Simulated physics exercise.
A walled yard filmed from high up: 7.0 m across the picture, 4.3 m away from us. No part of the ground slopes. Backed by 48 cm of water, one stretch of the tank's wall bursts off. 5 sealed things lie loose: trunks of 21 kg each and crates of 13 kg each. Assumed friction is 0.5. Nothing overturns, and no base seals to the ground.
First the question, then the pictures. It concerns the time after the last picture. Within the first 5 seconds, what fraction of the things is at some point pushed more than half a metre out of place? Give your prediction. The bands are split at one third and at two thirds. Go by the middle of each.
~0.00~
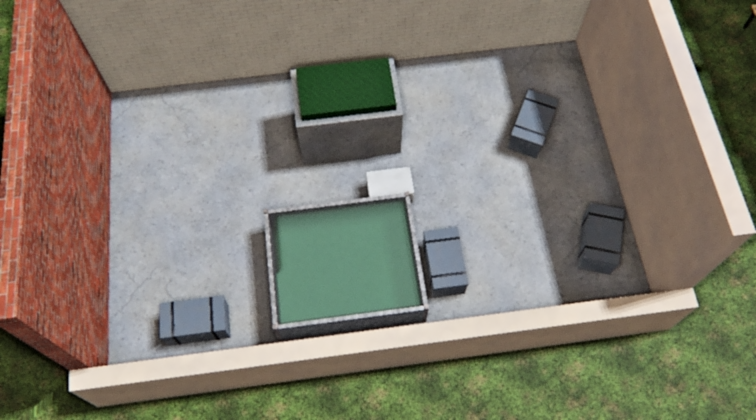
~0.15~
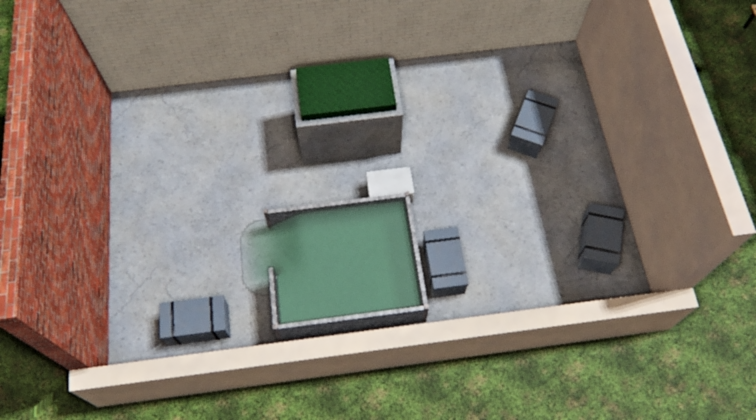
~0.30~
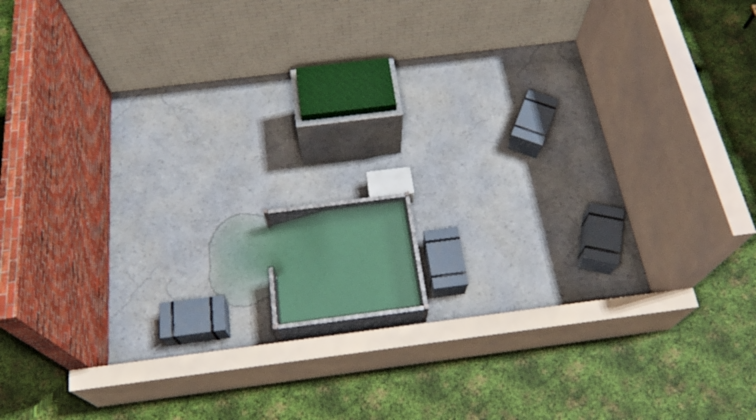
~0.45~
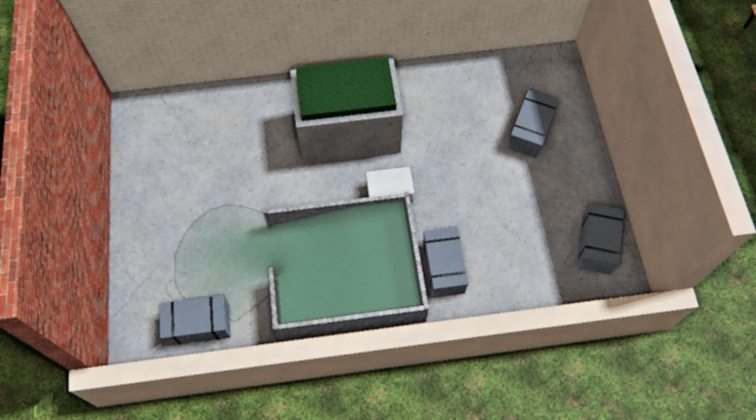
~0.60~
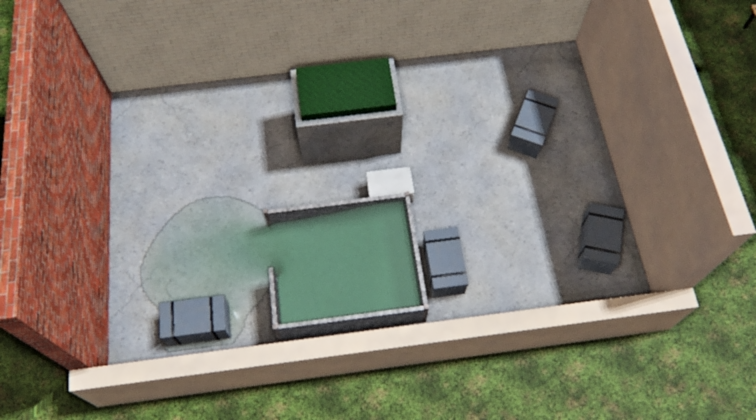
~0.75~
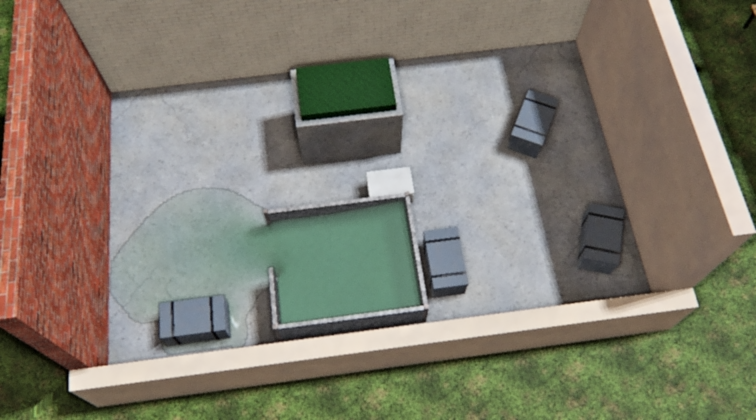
It is a minority below a third.
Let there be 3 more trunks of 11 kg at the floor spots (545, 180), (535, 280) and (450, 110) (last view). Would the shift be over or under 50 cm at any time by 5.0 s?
Going through them in turn, I'd say not that far, not that far and not that far.
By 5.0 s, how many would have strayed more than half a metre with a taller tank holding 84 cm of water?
Count under that change: 1.
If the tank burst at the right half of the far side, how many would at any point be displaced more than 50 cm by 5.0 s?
Then it comes to 2.
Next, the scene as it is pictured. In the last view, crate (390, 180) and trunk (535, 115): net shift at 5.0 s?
The first is off by 0 cm, the second by 0 cm.
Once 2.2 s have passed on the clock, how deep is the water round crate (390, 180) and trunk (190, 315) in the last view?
Roughly 0 and 6 cm.
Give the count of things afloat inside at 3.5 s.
Tally: 0 of them.
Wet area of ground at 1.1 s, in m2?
Around 7.0 m2 of it.
After 1.1 s 0 of 5 are over 50 cm from their spots; 0 afloat.
After 2.2 s 0 of 5 are over 50 cm from their spots; 0 afloat.
After 3.5 s 1 of 5 are over 50 cm from their spots; 0 afloat.
After 5.0 s 0 of 5 are over 50 cm from their spots, and 1 have been at some point; 1 afloat.
